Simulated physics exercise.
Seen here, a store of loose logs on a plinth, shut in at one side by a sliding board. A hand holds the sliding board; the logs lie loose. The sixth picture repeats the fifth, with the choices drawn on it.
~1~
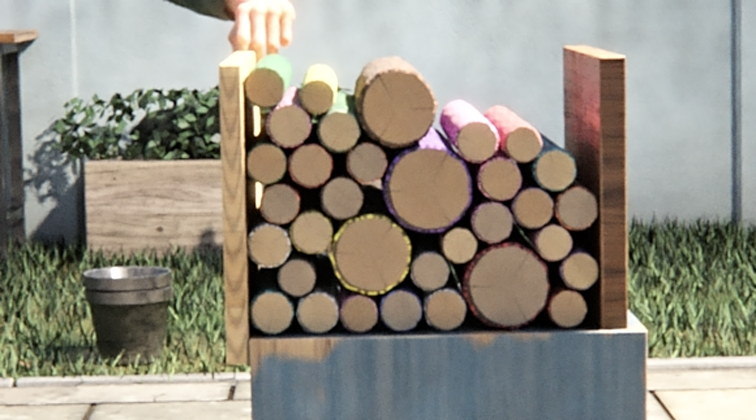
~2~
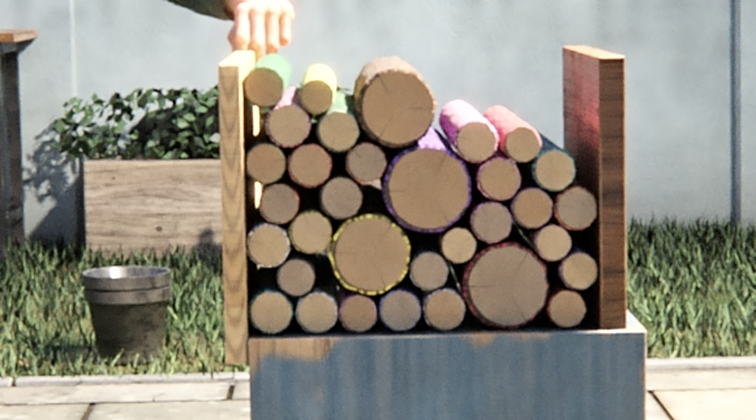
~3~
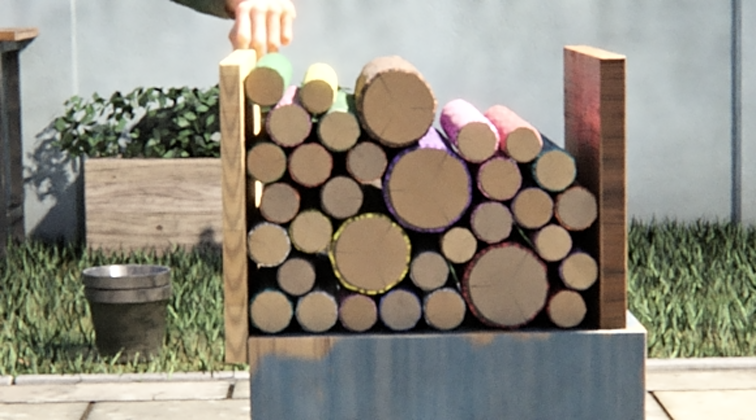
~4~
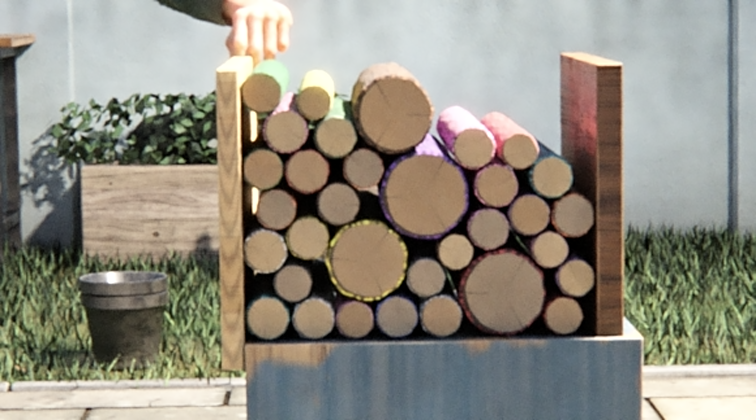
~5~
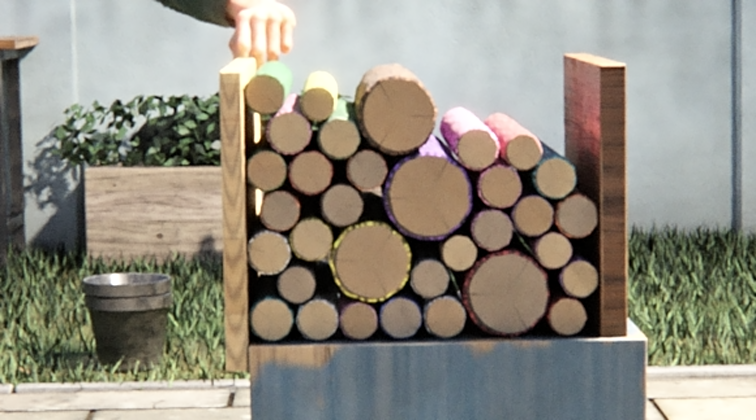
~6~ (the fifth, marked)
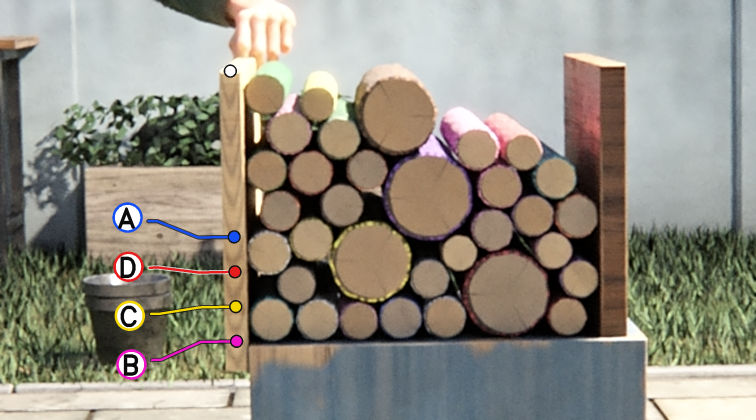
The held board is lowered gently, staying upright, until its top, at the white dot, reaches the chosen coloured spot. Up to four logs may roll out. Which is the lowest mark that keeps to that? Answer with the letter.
Slide it to A.
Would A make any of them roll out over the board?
At A: Yes.
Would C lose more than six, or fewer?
It loses more than six.
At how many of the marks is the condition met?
One of the four.
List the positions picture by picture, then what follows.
In the first picture, a log (507, 286); a log (311, 233); a log (428, 189).
In the second picture, a log (427, 189); a log (310, 165).
In the third picture, a log (288, 125); a log (264, 86).
In the fourth picture, side board (239, 199); a log (267, 318).
In the fifth picture, a log (507, 294); a log (311, 240); a log (428, 196).
On the marked copy, A at (234, 237); B at (236, 341); C at (236, 307); D at (235, 272); the white dot at (230, 71).
Taking A. A third of the way, top of the board (244, 145).
Two thirds of the way, top of the board (246, 232).
When it is over, top of the board (246, 235), four out over the board.
As for the rest, B more than four out over the board; C more than four out over the board; D more than four out over the board.
